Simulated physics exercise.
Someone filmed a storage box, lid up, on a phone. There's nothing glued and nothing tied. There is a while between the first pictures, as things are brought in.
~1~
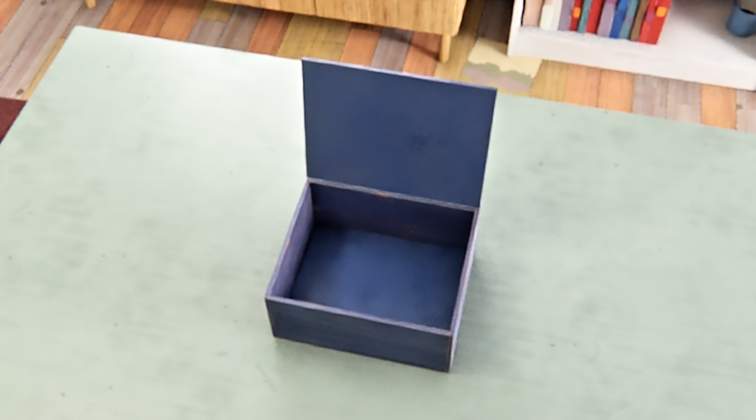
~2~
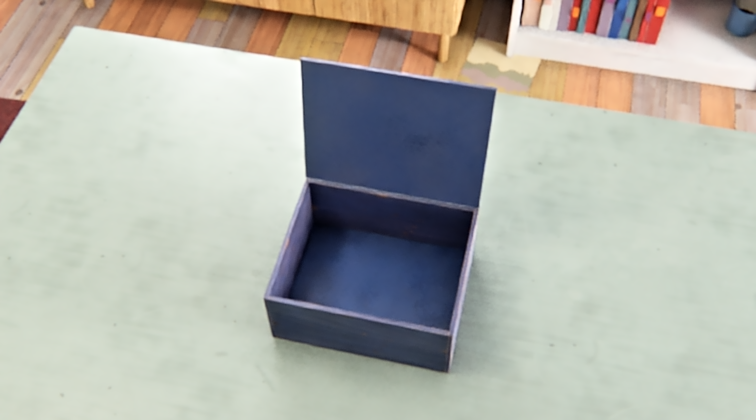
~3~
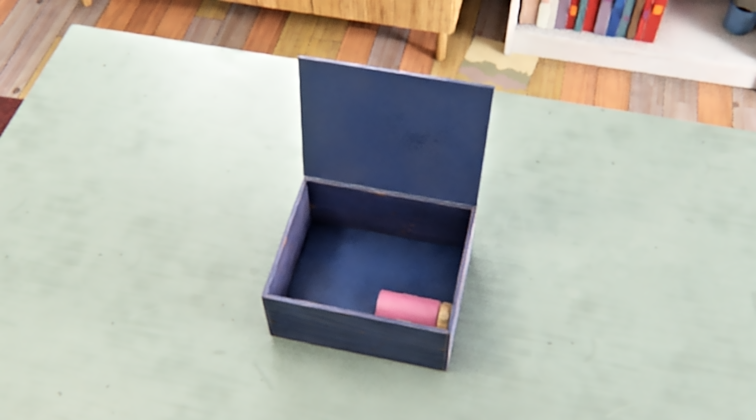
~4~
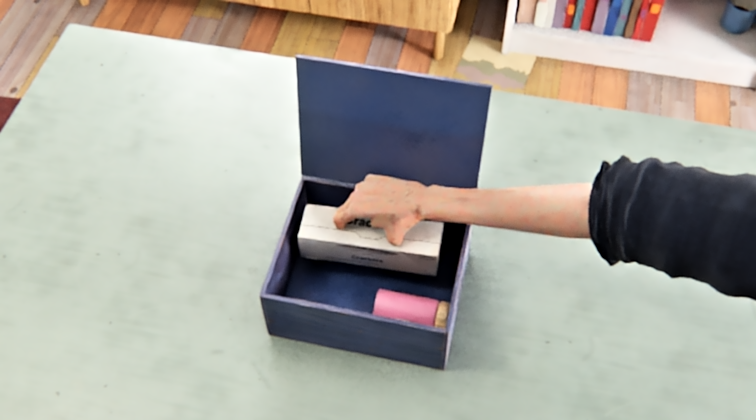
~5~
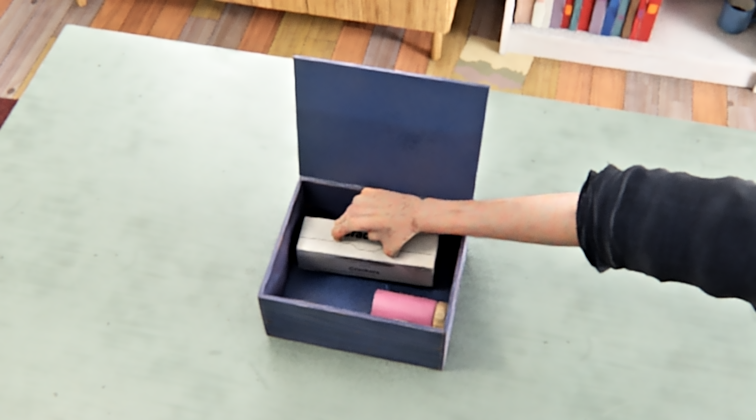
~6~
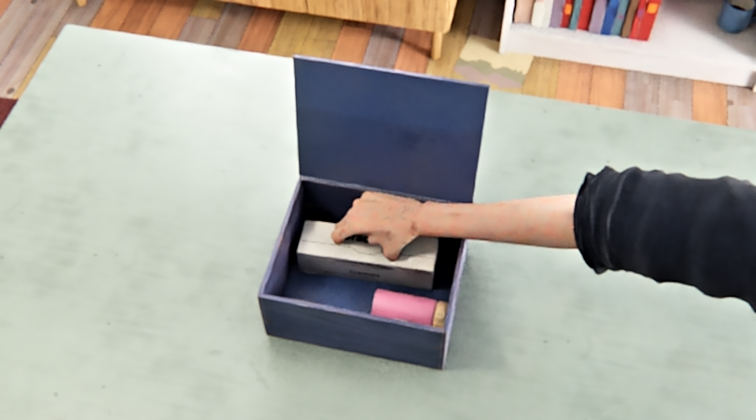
In an open blue box, a pink shaker appears, then a hand lowers a white carton.
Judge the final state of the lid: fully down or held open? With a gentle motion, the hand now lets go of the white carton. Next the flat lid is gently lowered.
The lid meets the edge.
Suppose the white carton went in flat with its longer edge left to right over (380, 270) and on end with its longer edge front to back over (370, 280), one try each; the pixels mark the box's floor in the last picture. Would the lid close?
So, first it fits down fine, then it won't go down.
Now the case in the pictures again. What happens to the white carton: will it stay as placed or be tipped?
By the end it has kept its angle.
Then, 1.20 s on from there, lid 82° above the rim.
Then, 1.70 s on from there, lid 47° above the rim.
Then, 2.00 s on from there, lid 18° above the rim.
In the end, lid shut; both unmoved. At the end, from the last picture's camera, white carton near (368, 255).
